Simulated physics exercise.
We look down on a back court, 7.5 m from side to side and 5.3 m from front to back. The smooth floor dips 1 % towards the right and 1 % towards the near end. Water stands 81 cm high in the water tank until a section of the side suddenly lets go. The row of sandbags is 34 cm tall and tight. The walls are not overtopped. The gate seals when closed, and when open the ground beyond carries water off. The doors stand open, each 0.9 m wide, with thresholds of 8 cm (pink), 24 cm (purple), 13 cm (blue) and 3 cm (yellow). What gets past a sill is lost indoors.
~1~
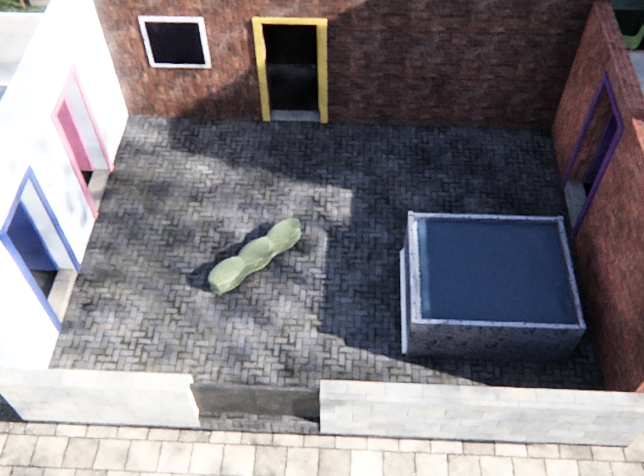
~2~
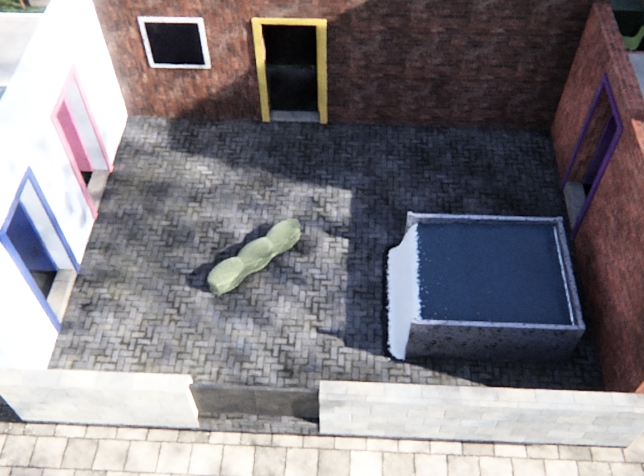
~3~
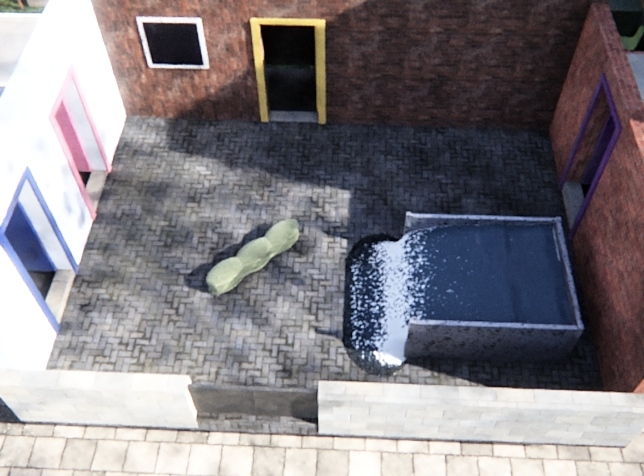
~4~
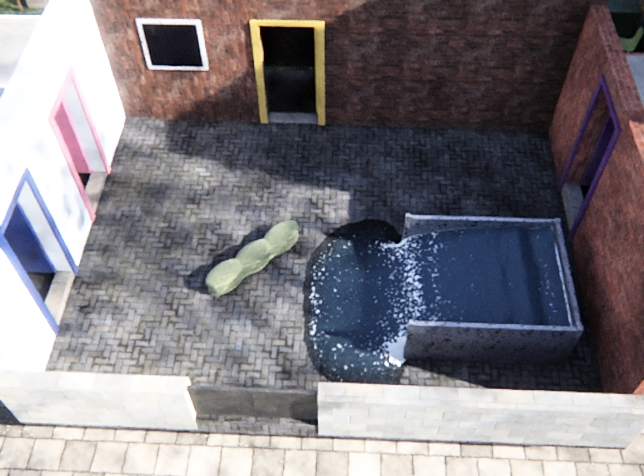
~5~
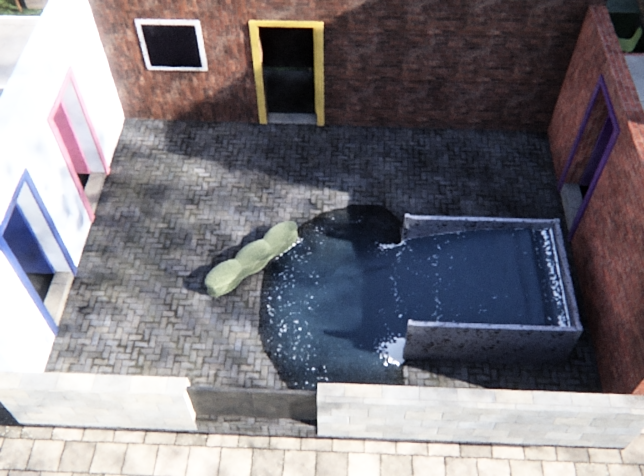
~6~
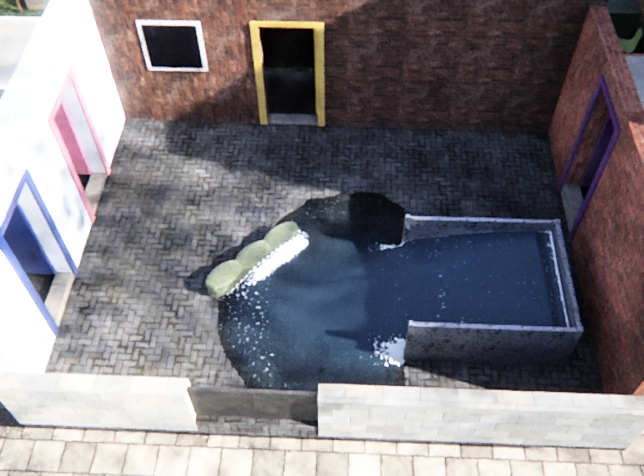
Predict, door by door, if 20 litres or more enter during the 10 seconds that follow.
Within that time: At the pink door it stays under the limit; at the purple door it does not reach the limit; at the blue door it passes the limit; at the yellow door it exceeds the limit.
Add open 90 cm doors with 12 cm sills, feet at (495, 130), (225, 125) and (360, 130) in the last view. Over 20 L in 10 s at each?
In that order: Not over, past it, below.
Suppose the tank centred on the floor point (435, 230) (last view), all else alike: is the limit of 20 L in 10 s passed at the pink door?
Then: Pink over.
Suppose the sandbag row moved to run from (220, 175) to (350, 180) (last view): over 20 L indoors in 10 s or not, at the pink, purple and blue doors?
Against that limit: Pink over, purple not over, blue over.
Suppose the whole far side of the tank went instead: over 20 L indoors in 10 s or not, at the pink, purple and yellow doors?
Against that limit: Pink over, purple not over, yellow over.
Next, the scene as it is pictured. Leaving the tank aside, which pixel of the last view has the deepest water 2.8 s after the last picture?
At about (37, 397).
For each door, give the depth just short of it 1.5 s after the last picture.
In cm: Pink 0, purple 0, blue 18, yellow 2.
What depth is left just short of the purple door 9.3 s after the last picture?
Roughly 15.0 cm deep.
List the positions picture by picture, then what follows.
In the first frame, the water tank at (490, 270) is whole and still, 81 cm deep.
In the second frame, the front is at (402, 360), 1.0 m from the gap at (410, 288); 0.4 m2 of floor is under water; 81 cm left at the back of the water tank.
In the third frame, the front is at (371, 240), 1.2 m from the gap at (408, 291); 1.6 m2 of floor is under water; 81 cm left at the back of the water tank.
In the fourth frame, the front is at (317, 358), 1.6 m from the gap at (408, 294); 3.2 m2 of floor is under water; 78 cm left at the back of the water tank.
In the fifth frame, the front is at (269, 345), 2.1 m from the gap at (407, 295); 5.4 m2 of floor is under water; 70 cm left at the back of the water tank.
In the sixth frame, water pours out at (407, 296) and has run 2.6 m, to (225, 303); typically 8 cm deep outside, 70 cm at the water tank's back.
Then, 0.7 s after the last picture water covers 35 % of the floor and is deepest (39 cm) near (282, 271); pink door not reached, purple door not reached, blue door 9 cm at the sill, 0 L in, yellow door not reached.
Then, 1.5 s after the last picture water covers 45 % of the floor and is deepest (60 cm) near (51, 397); pink door not reached, purple door not reached, blue door 18 cm at the sill, 3 L in, yellow door not reached.
Then, 2.8 s after the last picture water covers 65 % of the floor and is deepest (34 cm) near (37, 397); pink door 8 cm at the sill, 0 L in, purple door not reached, blue door 23 cm at the sill, 37 L in, yellow door 8 cm at the sill, 38 L in.
Then, 5.3 s after the last picture water covers 80 % of the floor and is deepest (16 cm) near (214, 133); pink door 6 cm at the sill, 0 L in, purple door not reached, blue door 10 cm at the sill, 71 L in, yellow door 9 cm at the sill, 106 L in.
Then, 9.3 s after the last picture water covers 95 % of the floor and is deepest (26 cm) near (602, 422); pink door 6 cm at the sill, 1 L in, purple door 15 cm at the sill, 0 L in, blue door 5 cm at the sill, 72 L in, yellow door 4 cm at the sill, 138 L in.
